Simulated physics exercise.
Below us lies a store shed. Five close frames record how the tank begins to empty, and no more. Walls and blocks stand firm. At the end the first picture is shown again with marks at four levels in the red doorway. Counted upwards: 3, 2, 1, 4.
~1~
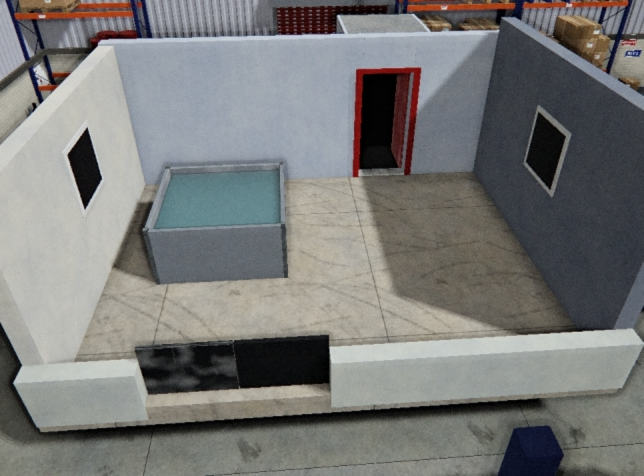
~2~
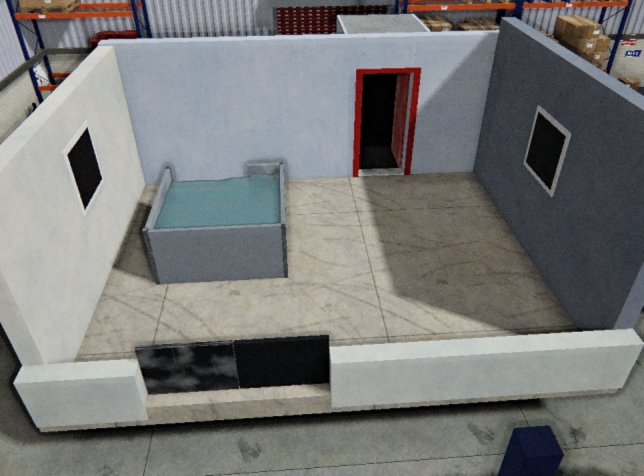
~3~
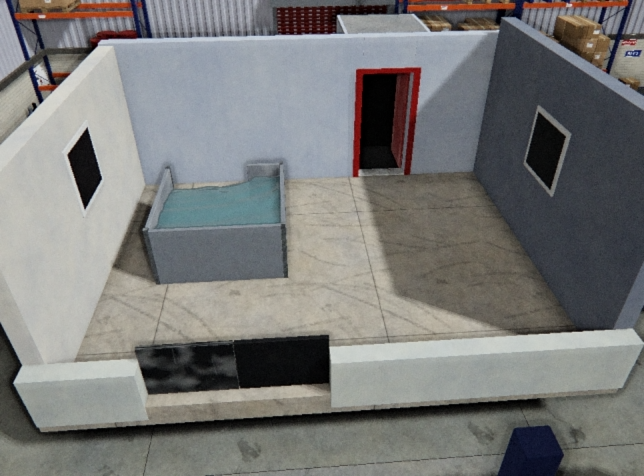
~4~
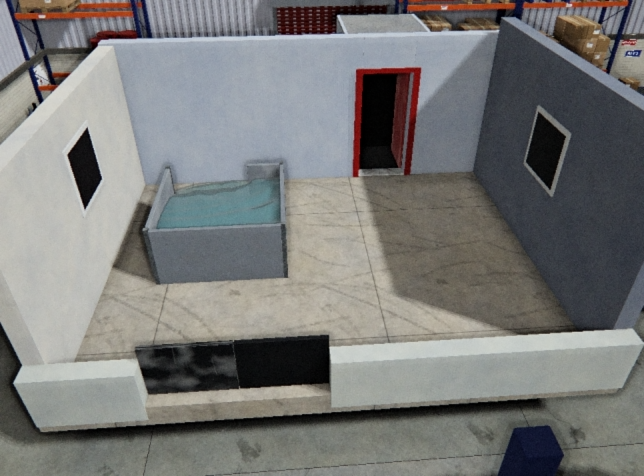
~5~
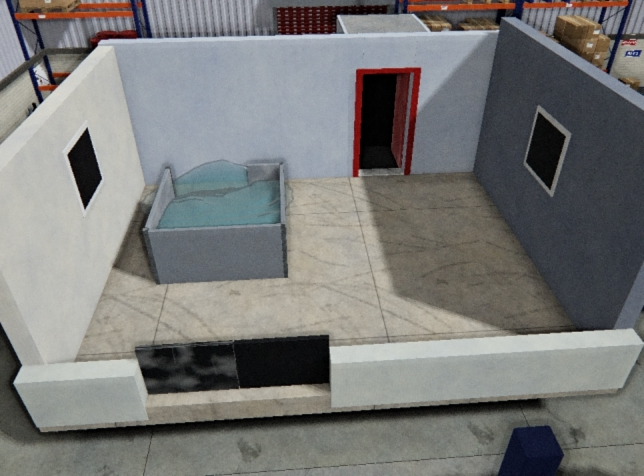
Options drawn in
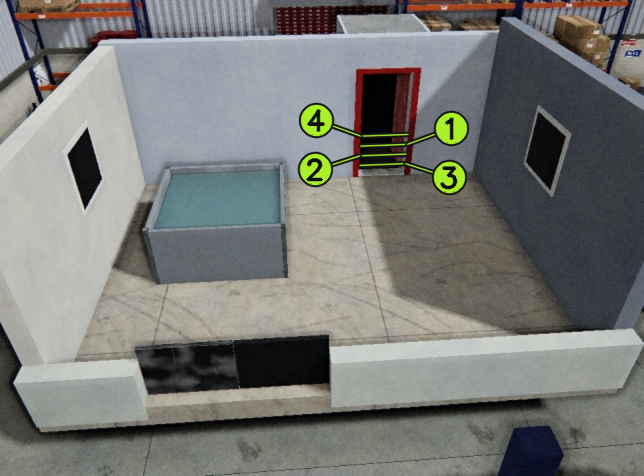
Water in a grey tank dipping and sloshing after the rim opens, then humping up at the back, inside a roofless shed.
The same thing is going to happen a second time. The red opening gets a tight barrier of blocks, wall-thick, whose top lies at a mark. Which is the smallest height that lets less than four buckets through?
That is height 3.
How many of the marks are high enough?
All of them.
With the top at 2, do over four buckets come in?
No.
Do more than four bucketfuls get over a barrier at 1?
No, that is safe.
In lime, 1 at (383, 145); 2 at (383, 154); 3 at (382, 164); 4 at (384, 135); from the bottom up 3, 2, 1, 4.
Choosing 1, nothing gets over.
Choosing 2, nothing gets over.
Choosing 3, nothing gets over.
Choosing 4, nothing gets over.
